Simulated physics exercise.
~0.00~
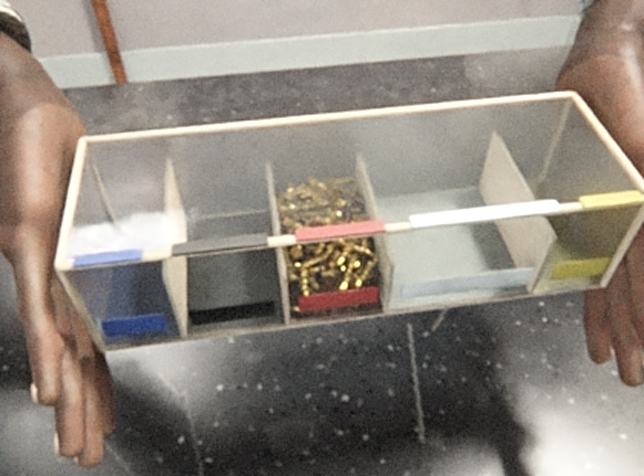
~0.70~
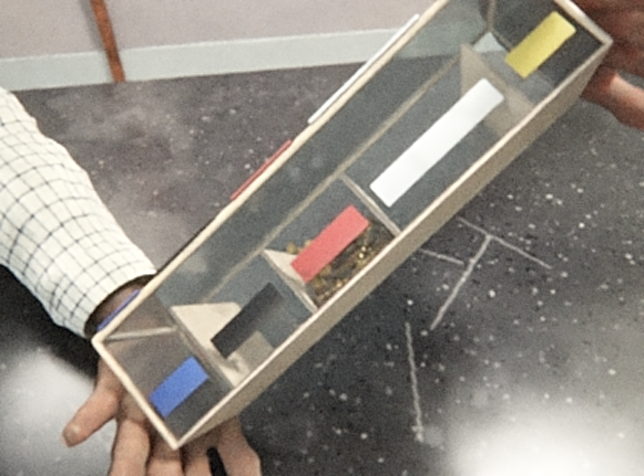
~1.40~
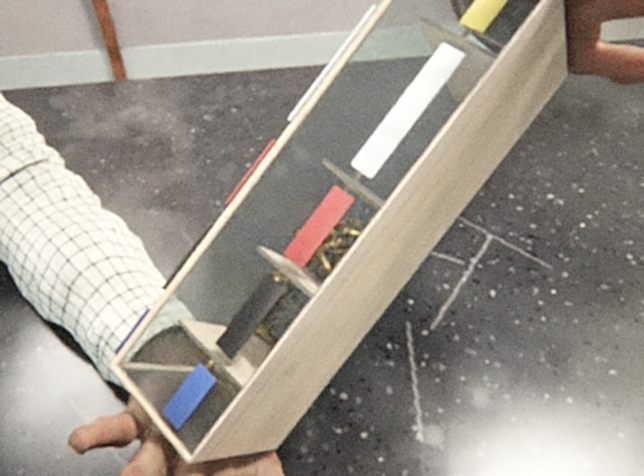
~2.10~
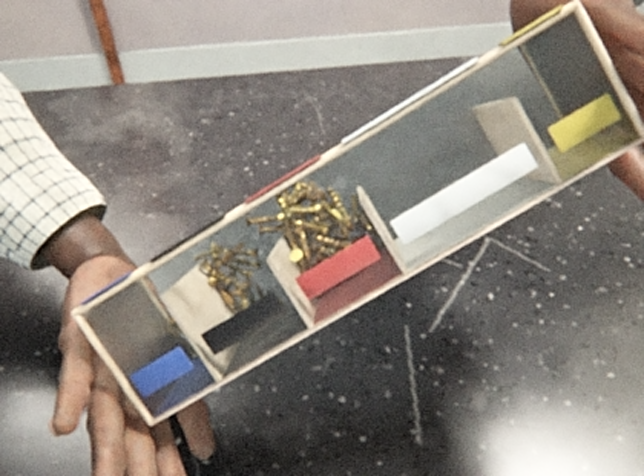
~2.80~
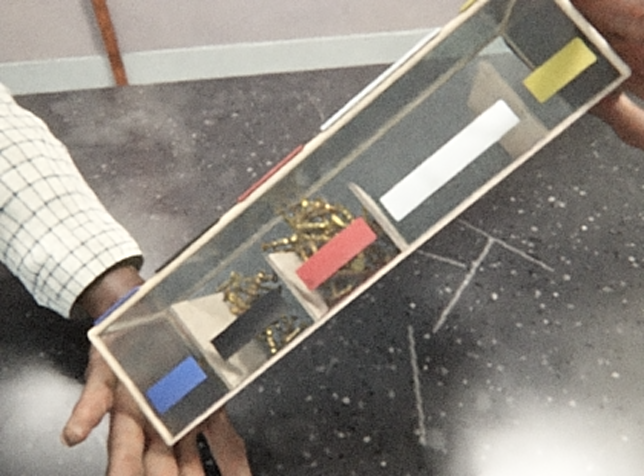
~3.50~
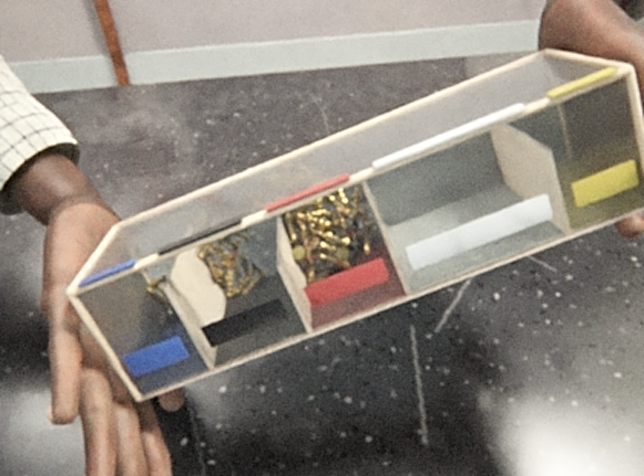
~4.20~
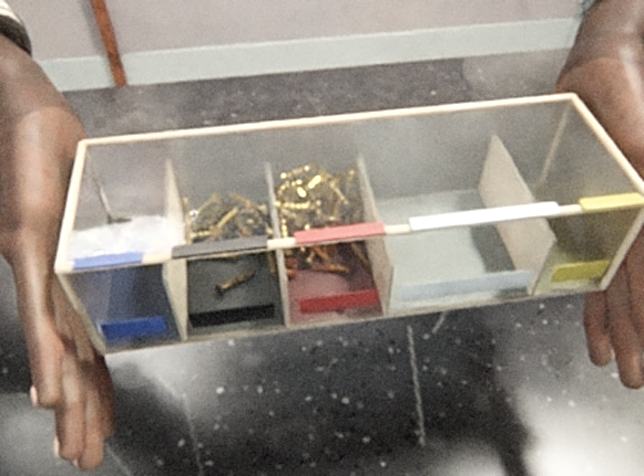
In the video, two hands hold a clear-lidded, divided box with brass-coloured screws in its red-marked compartment, tilt it steeply, ease back, tilt again and return it level, leaving most screws in the red section and some in the black one to its left.
